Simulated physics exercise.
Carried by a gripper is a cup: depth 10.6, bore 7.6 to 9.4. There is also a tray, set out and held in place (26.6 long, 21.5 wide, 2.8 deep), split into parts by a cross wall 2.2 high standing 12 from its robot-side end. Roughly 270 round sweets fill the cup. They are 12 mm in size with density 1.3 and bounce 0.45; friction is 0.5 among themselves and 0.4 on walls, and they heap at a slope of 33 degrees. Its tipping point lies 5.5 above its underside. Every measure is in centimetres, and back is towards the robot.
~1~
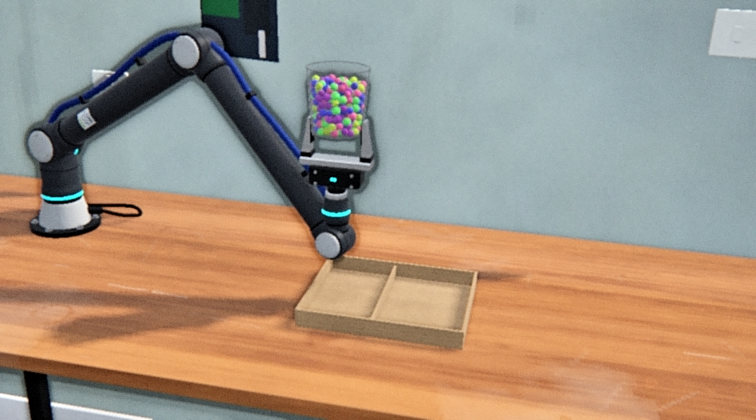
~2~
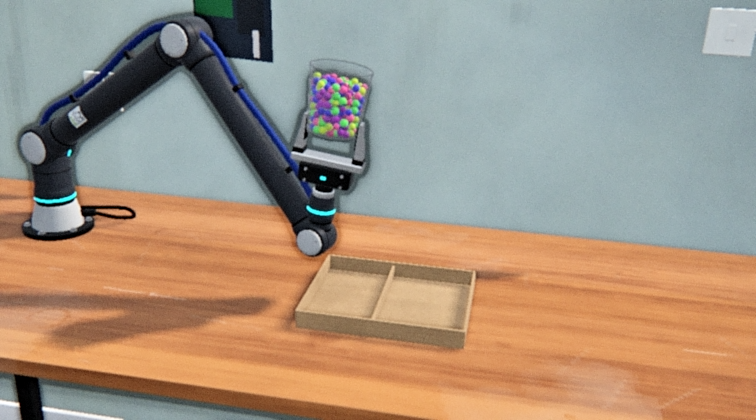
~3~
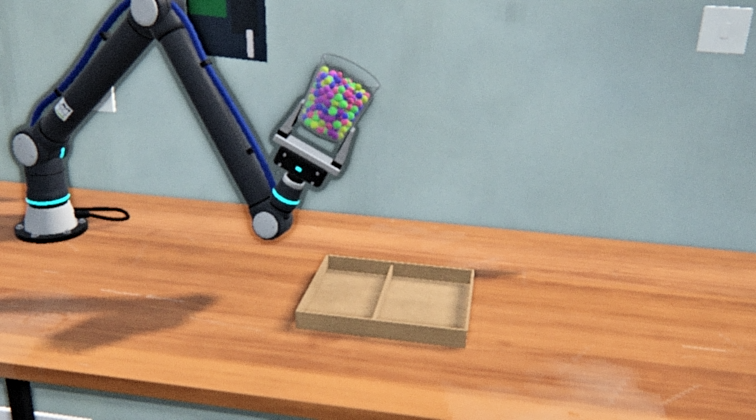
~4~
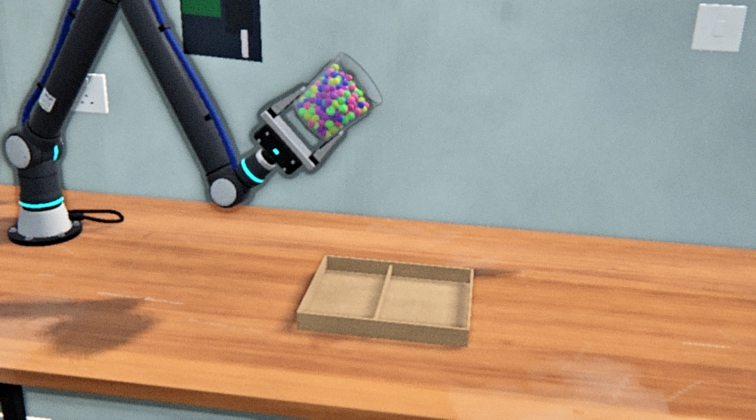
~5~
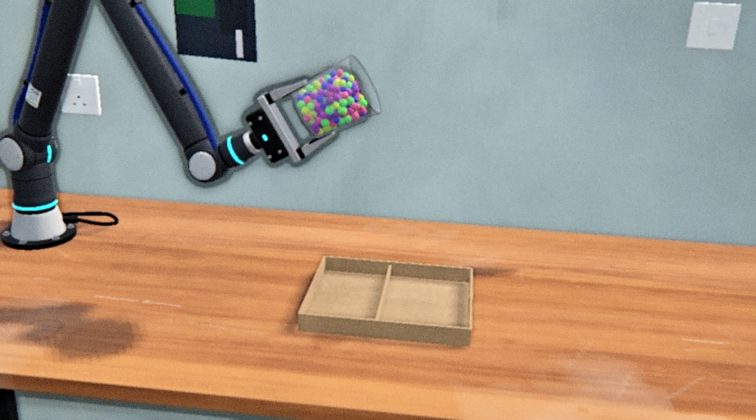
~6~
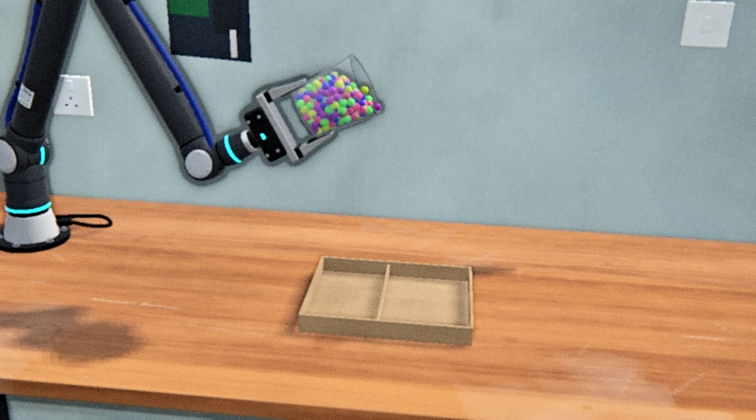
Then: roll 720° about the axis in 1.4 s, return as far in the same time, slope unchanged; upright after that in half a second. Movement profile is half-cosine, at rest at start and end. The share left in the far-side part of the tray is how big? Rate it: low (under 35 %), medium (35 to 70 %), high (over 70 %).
Rating: Low.
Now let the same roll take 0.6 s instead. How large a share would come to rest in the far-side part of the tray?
That would give near 5 in a hundred.
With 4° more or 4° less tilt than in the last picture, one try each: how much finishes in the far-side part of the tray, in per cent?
About 15 and 5 per cent.
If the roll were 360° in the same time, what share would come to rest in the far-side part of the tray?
10 %.
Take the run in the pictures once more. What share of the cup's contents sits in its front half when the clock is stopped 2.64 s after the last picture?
About 55 percent, I'd say.
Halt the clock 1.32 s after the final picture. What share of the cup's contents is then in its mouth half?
40 %, about.
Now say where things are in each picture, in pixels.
Cup middle at (338, 102), upright; upper third of the load around (336, 89), from x 315 to 365, top at y 80; 267 in the cup, in the first frame.
Cup middle at (337, 102), tipped 7°; upper third of the load around (336, 89), from x 315 to 365, top at y 75, in the second frame.
Cup middle at (336, 101), tipped 26°; upper third of the load around (335, 88), from x 305 to 365, top at y 70, in the third frame.
Cup middle at (335, 100), tipped 47°; upper third of the load around (335, 88), from x 300 to 365, top at y 70, in the fourth frame.
Cup middle at (335, 100), tipped 60°; upper third of the load around (336, 88), from x 300 to 365, top at y 75, in the fifth frame.
Cup middle at (334, 100), tipped 61°; upper third of the load around (334, 89), from x 300 to 380, top at y 75; 267 in the cup, in the sixth frame.
Then, 1.32 s after the last picture, tipped 61°, highest piece 39 above the table; 255 in the cup, 8 in the far-side part, 2 on the table or floor, 2 in flight or on a rim.
Then, 2.64 s after the last picture, tipped 61°, highest piece 39 above the table; 242 in the cup, 21 in the far-side part, 3 on the table or floor, 1 in flight or on a rim.
Then, 3.50 s after the last picture, upright, highest piece 41 above the table; 241 in the cup, 23 in the far-side part, 3 on the table or floor.
Then, 4.20 s after the last picture, upright, highest piece 41 above the table; 241 in the cup, 23 in the far-side part, 3 on the table or floor.
Final count, 241 in the cup, 23 in the far-side part, 3 on the table or floor. That is 9 % in the far-side part of the tray.
